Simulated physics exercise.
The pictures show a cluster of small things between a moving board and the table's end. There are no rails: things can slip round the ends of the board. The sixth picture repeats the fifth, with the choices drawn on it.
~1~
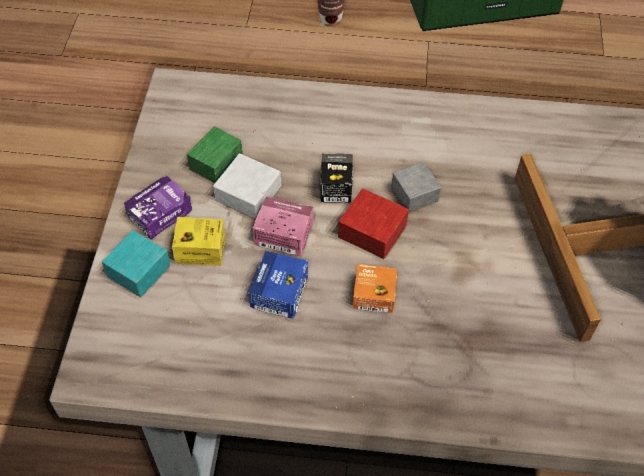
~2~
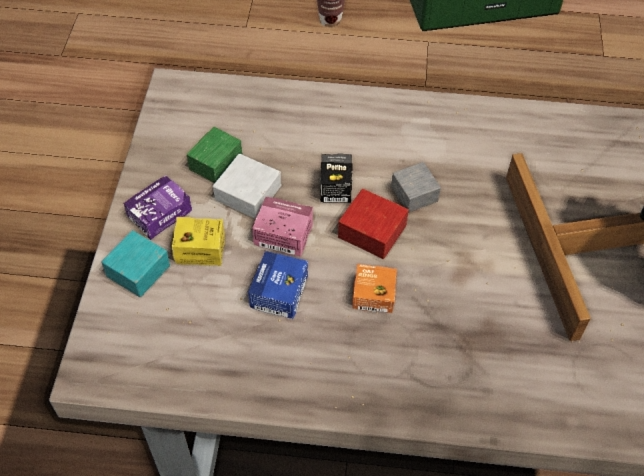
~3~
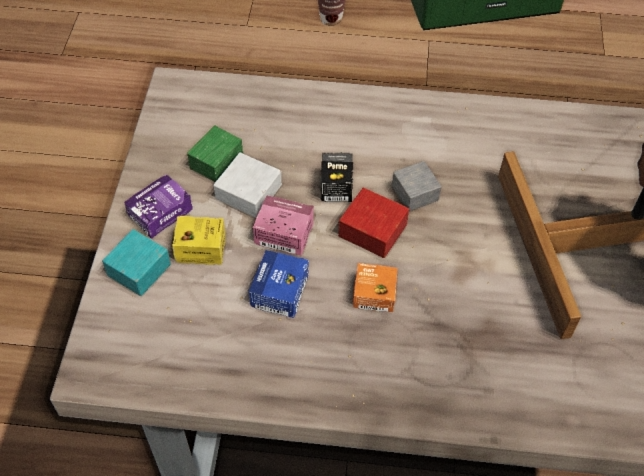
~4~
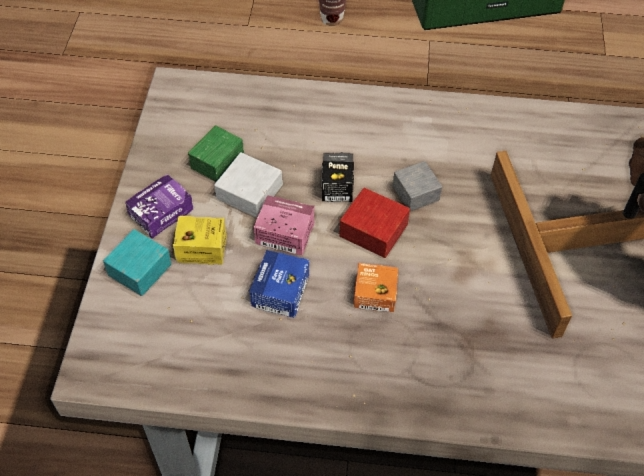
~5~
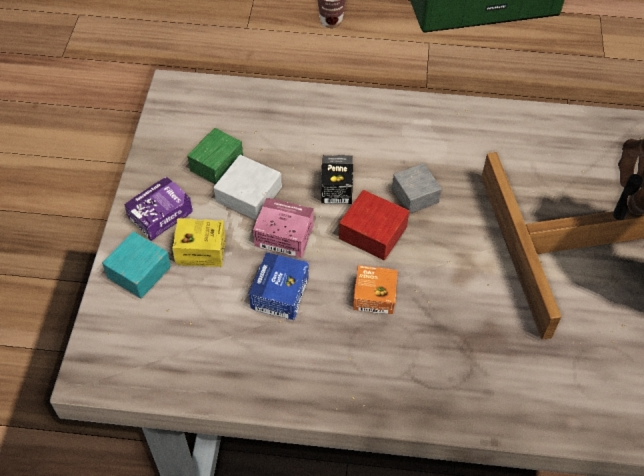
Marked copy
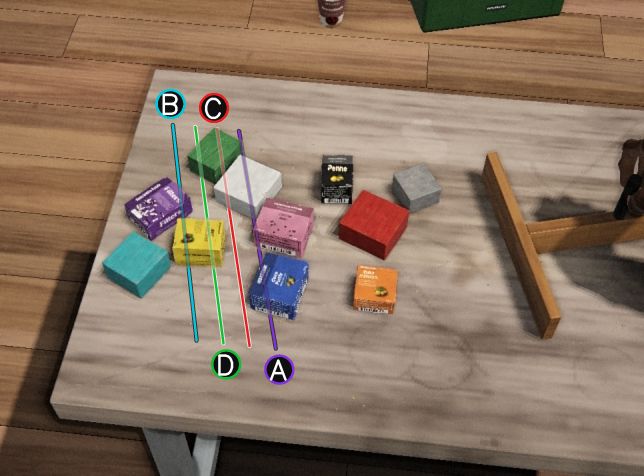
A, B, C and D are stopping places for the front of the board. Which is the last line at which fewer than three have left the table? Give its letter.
Up to line C.
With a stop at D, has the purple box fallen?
Yes.
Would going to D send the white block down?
Yes.
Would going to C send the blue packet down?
By then, no.
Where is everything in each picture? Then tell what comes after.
In the first picture, grey block (416, 187); green block (216, 155); blue packet (279, 284).
In the second picture, board (549, 231); red block (373, 224).
In the third picture, board (541, 229); white block (248, 185).
In the fourth picture, board (532, 228); orange box (376, 288).
In the fifth picture, board (522, 229); turquoise block (137, 265); black packet (337, 179); grey block (416, 189).
On the marked copy, A at (256, 230); B at (183, 223); C at (232, 228); D at (208, 226).
Taking C. A third of the way, board (417, 220); grey block (376, 187); red block (369, 226).
Two thirds of the way, board (314, 210); turquoise block (124, 267); purple box (151, 211).
When it is over, board (234, 203); turquoise block over the edge; purple box over the edge; two fallen.
As for the rest, A is within the limit but short; B drops four; D drops four.
